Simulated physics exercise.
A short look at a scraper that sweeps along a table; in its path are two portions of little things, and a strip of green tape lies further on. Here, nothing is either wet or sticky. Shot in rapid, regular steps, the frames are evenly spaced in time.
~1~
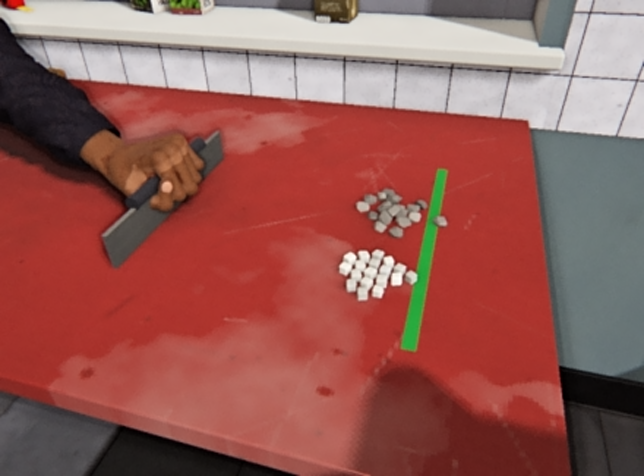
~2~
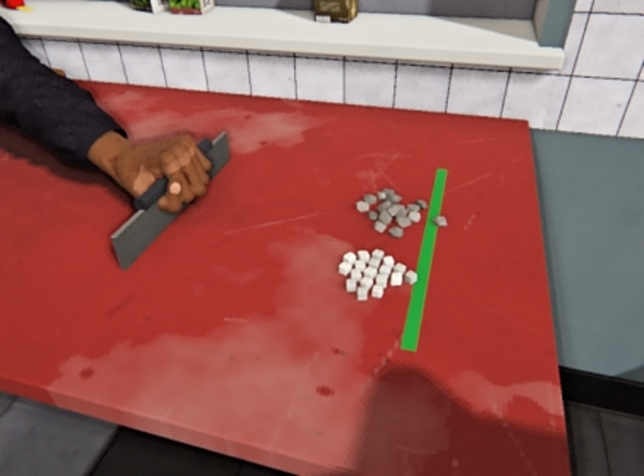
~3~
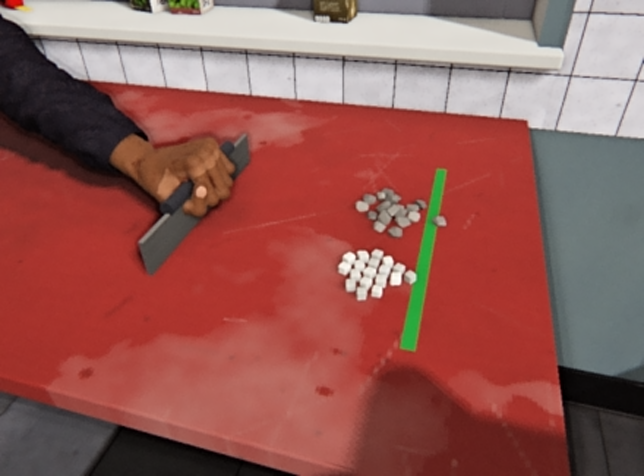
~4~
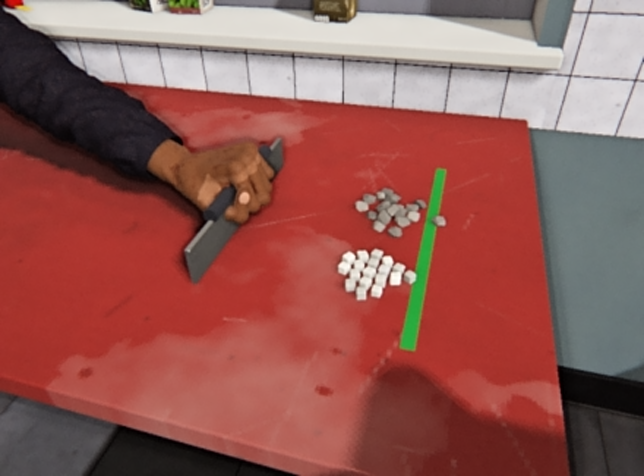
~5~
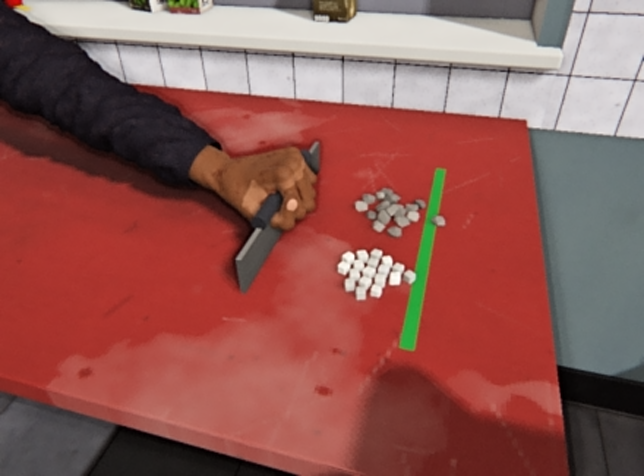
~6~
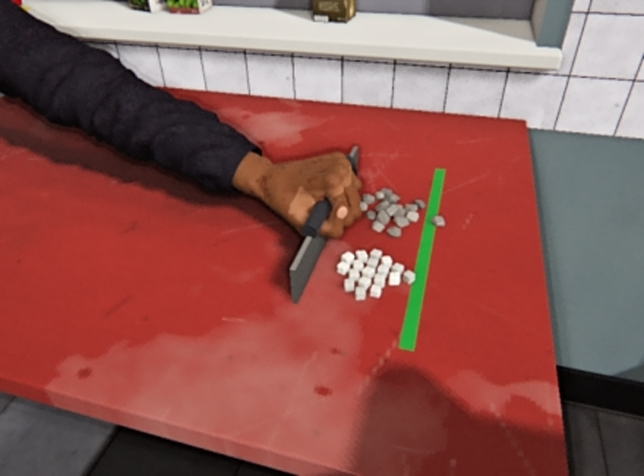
A hand slides a scraper rightward across a red table, up to two small piles.
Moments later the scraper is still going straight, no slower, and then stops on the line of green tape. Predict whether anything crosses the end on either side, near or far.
Prediction: The front handful spills partly over, the back handful spills partly over.
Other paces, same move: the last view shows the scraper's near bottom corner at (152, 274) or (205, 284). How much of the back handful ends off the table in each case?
Try 1: About 0 percent. Try 2: About 0 percent.
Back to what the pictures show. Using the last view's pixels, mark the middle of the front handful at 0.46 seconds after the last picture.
Centre at that time, last view: Approx. (533, 303).
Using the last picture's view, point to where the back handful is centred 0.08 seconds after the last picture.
I'd point at about (416, 216).
Then, 0.08 s after the last picture, scraper still moving, near (397, 206); front handful all on the table, its front near (419, 279); back handful all on the table, its front near (441, 221).
Then, 0.18 s after the last picture, scraper stopped at the green tape; front handful all on the table, its front near (497, 312); back handful all on the table, its front near (515, 192).
Then, 0.46 s after the last picture, scraper stopped at the green tape; front handful about a quarter over the edge; back handful about half over the edge.
At rest, scraper stopped at the green tape; front handful about a third over the edge; back handful about half over the edge.
